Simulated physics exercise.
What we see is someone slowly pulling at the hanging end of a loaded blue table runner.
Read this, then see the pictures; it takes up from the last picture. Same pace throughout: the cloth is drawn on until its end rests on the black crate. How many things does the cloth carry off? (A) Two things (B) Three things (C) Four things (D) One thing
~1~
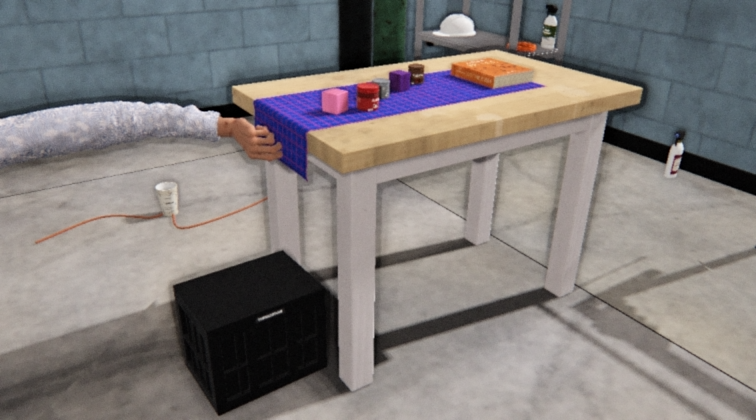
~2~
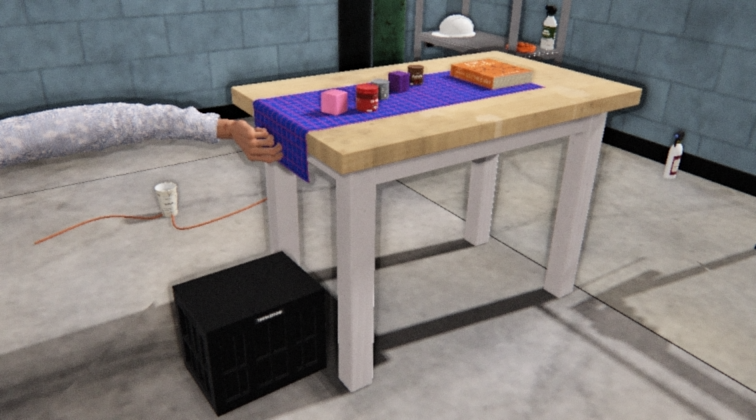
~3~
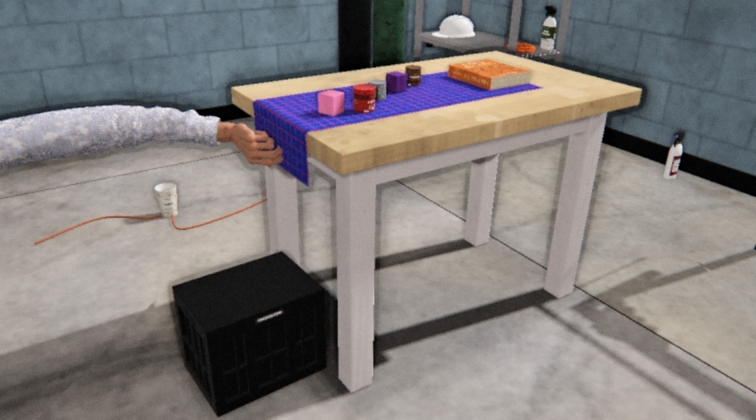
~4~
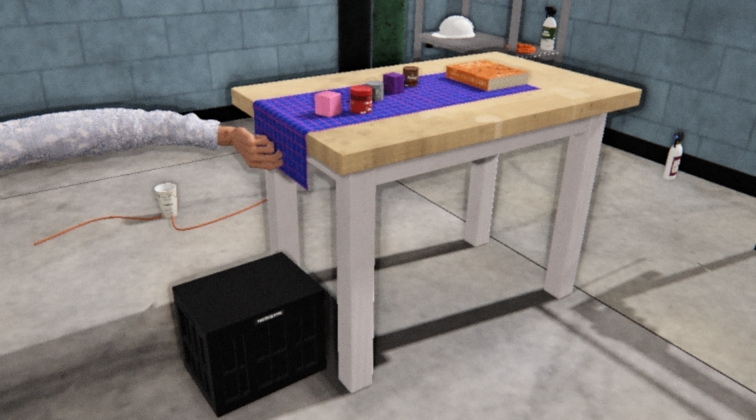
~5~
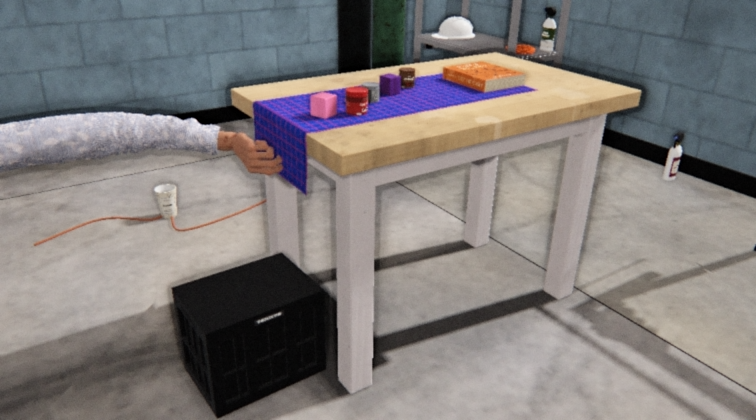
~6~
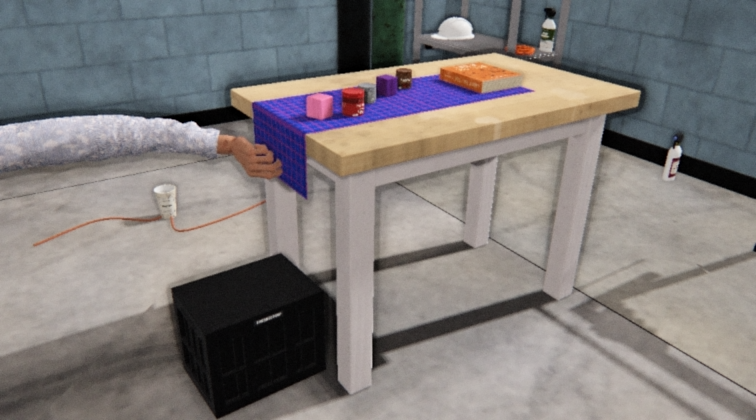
The answer is B.
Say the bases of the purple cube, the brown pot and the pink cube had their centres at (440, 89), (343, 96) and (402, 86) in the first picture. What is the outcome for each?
Looks like the purple cube hangs in there, the brown pot ends up down, and the pink cube hangs in there.
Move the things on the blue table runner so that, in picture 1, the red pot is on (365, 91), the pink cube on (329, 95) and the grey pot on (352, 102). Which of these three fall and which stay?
Of these three, the red pot takes a tumble, the pink cube takes a tumble, the grey pot takes a tumble.
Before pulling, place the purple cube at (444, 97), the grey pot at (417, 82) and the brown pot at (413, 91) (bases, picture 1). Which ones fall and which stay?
Purple cube: Stays. Grey pot: Stays. Brown pot: Stays.
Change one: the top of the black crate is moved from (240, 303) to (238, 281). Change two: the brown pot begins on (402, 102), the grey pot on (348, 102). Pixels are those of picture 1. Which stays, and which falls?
Observed: Brown pot remains seated; grey pot departs.
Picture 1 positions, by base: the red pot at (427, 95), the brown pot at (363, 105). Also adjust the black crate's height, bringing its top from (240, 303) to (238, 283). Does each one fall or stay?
Final state: The red pot is still in place, the brown pot is no longer up.
Soon after, hem near (281, 220); pink cube gone.
Then, hem near (281, 258); pink cube and red pot gone.
Further on, hem on the crate; pink cube, red pot and grey pot gone.
At rest, hem on the crate; pink cube, red pot and grey pot gone. The workbench loses three.
